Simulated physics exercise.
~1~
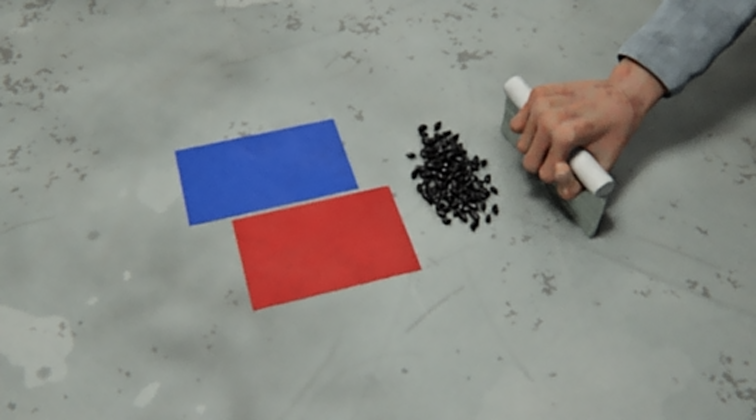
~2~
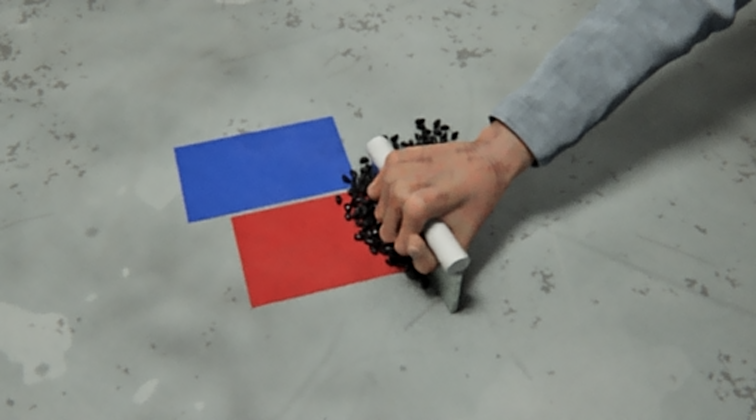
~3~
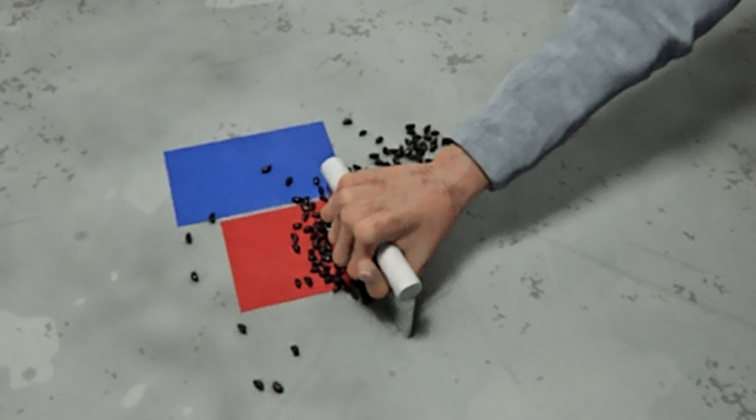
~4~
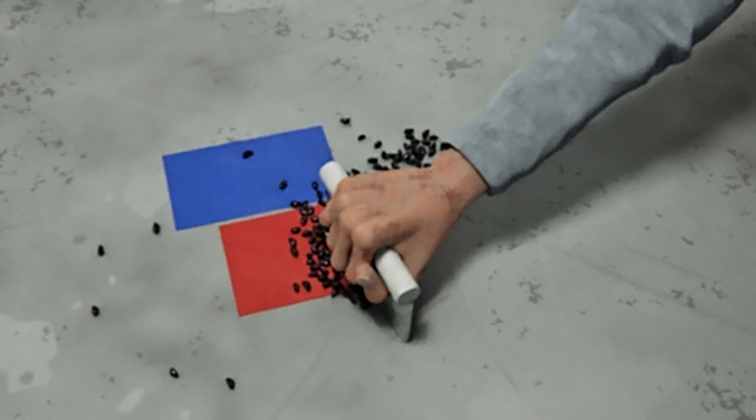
On a grey surface, a hand scrapes black beans left, leaving many on the red sheet.
